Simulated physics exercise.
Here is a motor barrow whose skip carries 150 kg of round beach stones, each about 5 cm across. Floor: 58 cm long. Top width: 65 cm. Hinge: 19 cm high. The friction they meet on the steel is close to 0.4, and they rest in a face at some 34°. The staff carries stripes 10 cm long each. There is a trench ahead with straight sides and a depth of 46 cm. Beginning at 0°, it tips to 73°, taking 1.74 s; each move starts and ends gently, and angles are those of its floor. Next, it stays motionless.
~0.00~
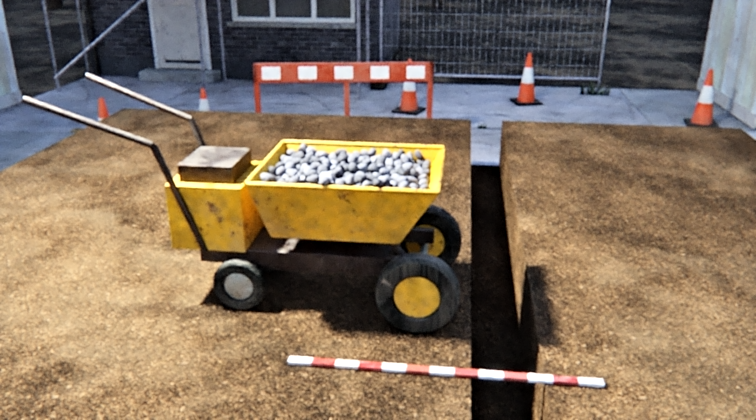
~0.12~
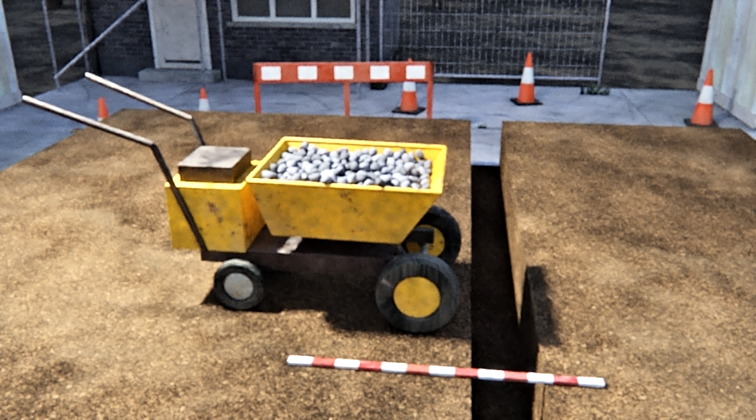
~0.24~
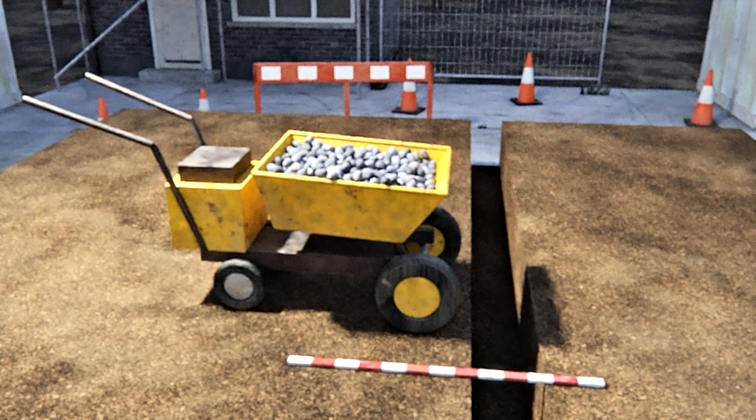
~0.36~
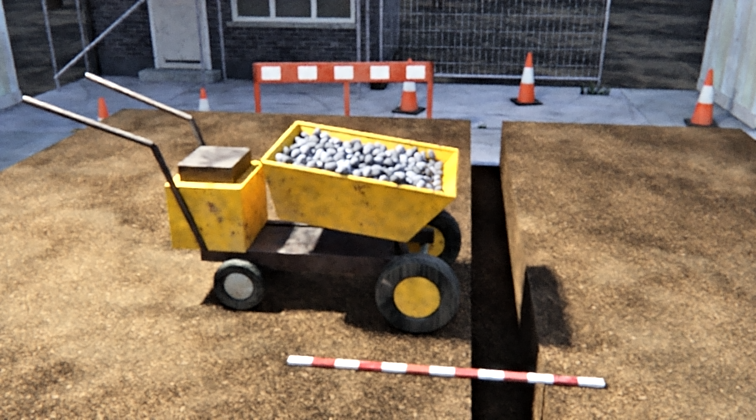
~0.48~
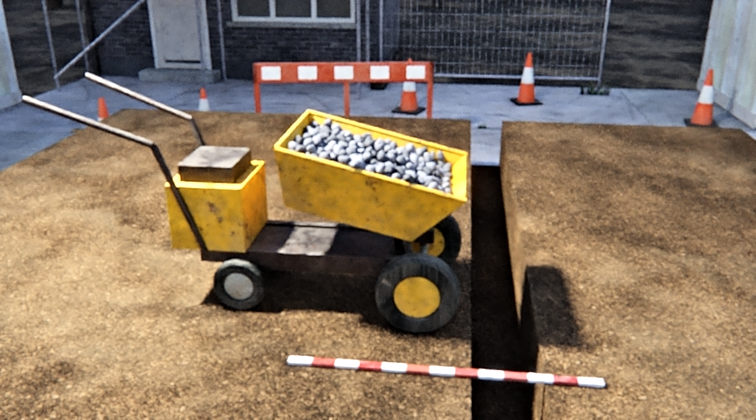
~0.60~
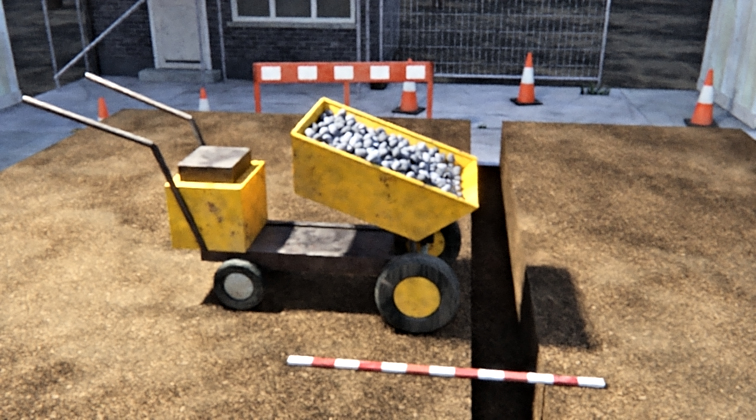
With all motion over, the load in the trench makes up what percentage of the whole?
It makes up about 21 percent of the whole load.
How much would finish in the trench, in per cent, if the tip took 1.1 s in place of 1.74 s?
It would come to roughly 20 per cent.
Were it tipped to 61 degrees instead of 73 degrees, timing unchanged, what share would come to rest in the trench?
The trench would hold about 25% of it.
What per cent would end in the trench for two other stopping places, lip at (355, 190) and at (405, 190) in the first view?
Roughly 95 in a hundred from the first, 50 in a hundred from the second.
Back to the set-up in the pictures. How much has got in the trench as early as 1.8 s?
Around 0 per cent of it, at that instant.
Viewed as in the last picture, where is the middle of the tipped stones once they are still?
Roughly at (584, 304).
After 1.3 s the floor is at 61°; 96 % in the skip, 1 % in the trench, 2 % past the trench; the foremost stones are at (556, 270).
After 1.8 s the floor is at 73°; 36 % in the skip, 1 % in the trench, 63 % past the trench; the foremost stones are at (706, 307).
After 2.2 s the floor is at 73°; 15 % in the skip, 4 % in the trench, 80 % past the trench; the foremost stones are past the picture's edge.
After 4.1 s the floor is at 73°; 0 % in the skip, 21 % in the trench, 79 % past the trench; the foremost stones are past the picture's edge.
